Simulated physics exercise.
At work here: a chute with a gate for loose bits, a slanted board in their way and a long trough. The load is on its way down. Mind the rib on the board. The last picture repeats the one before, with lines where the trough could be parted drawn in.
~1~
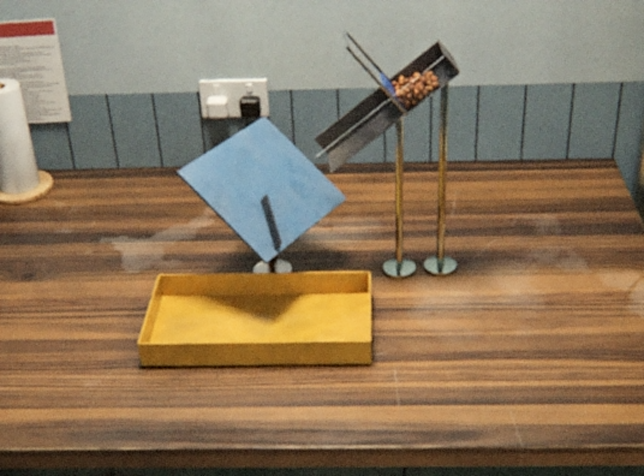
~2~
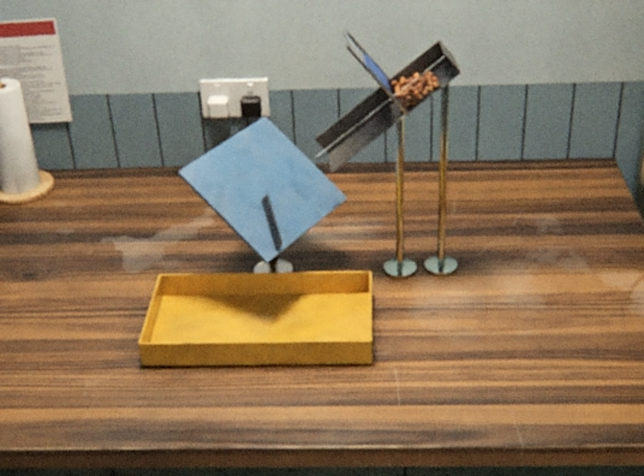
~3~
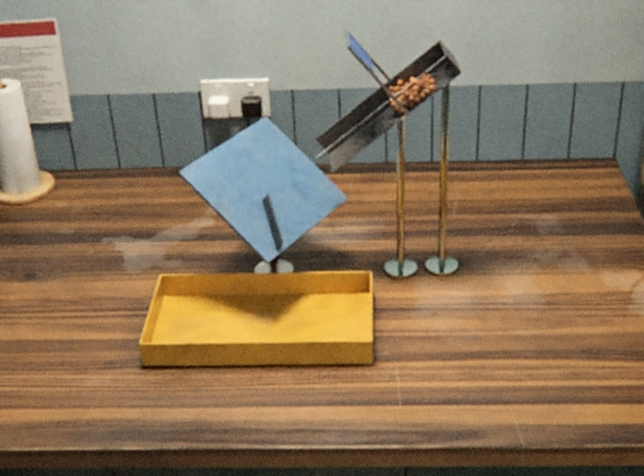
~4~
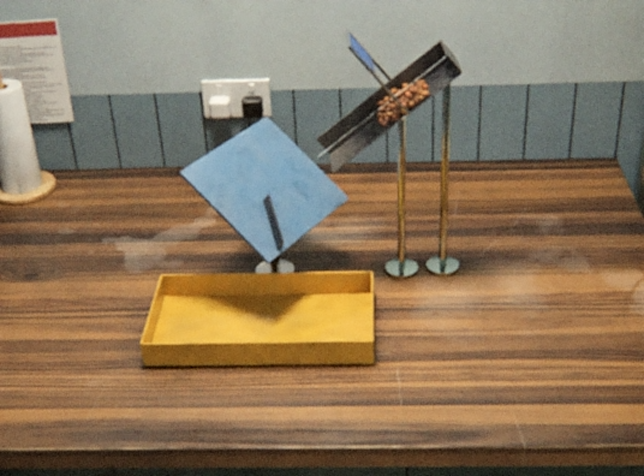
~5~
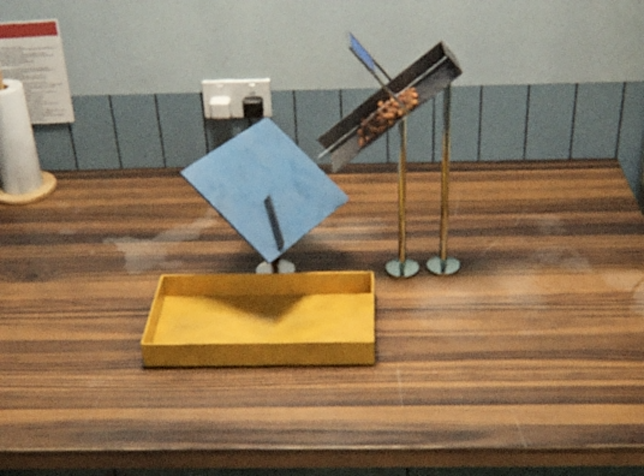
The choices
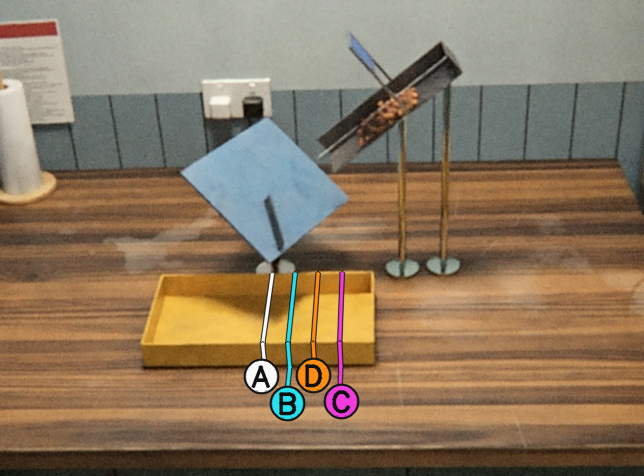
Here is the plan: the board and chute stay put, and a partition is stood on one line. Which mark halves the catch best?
Line D.
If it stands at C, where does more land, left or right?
The left side.
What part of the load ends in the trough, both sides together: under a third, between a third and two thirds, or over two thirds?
It is over two thirds.
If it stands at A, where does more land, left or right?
The right side.
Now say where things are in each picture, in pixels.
Load behind the gate at (415, 88), cereal balls; lip of the chute at (330, 163), sloping fairly steeply, in the first picture.
Middle of the board at (266, 185), tilted fairly steeply; middle of its low edge at (310, 228); of its high edge at (224, 142), in the second picture.
Front corners of the trough at (140, 344) and (372, 341), empty; front of the load at (395, 109), in the third picture.
Middle of the load at (397, 101); its front at (381, 122), about a third of the way to the lip; rib from (269, 194) to (284, 243), in the fourth picture.
Middle of the load at (389, 115); its front at (362, 144), about two thirds of the way to the lip, in the fifth picture.
On the marked copy, line A crosses the front rim at (262, 342); line B crosses the front rim at (287, 342); line C crosses the front rim at (339, 342); line D crosses the front rim at (313, 342).
With A, of what is caught, none on the left of the divider, all on the right.
With B, of what is caught, none on the left of the divider, all on the right.
With C, of what is caught, nearly all on the left of the divider, a stray few on the right.
With D, of what is caught, about a quarter on the left of the divider, most on the right.
